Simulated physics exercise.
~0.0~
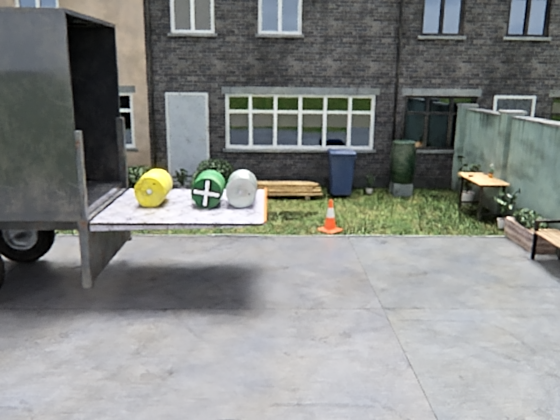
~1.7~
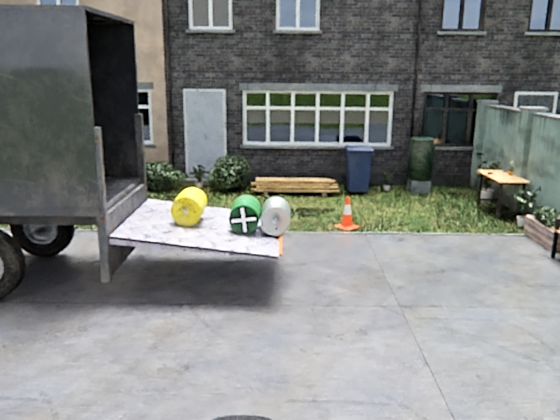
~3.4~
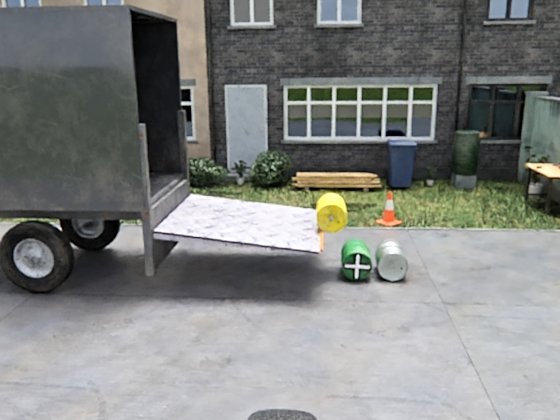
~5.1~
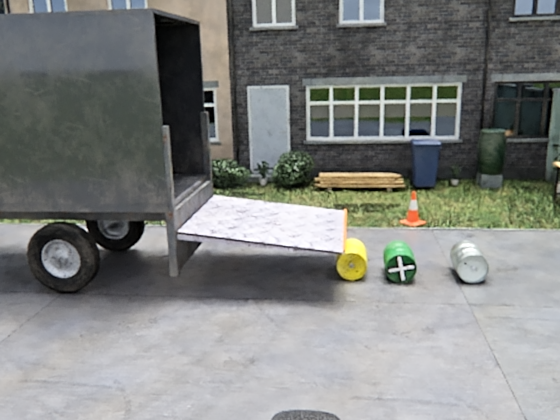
At the start, a yellow keg, a green one marked with a white cross and a pale one lie on the lowered tail-lift of a grey truck, outside a brick house. The plate sinks and tilts down to the right, and all three roll towards its outer edge, the pale one leading. The pale and green kegs go over the stop and land on the concrete, while the yellow one follows and tips over the edge behind them. As the view pans slightly left, the kegs spread out. Finally, all three are on the ground, yellow beside the empty plate, green in the middle and pale farthest right.
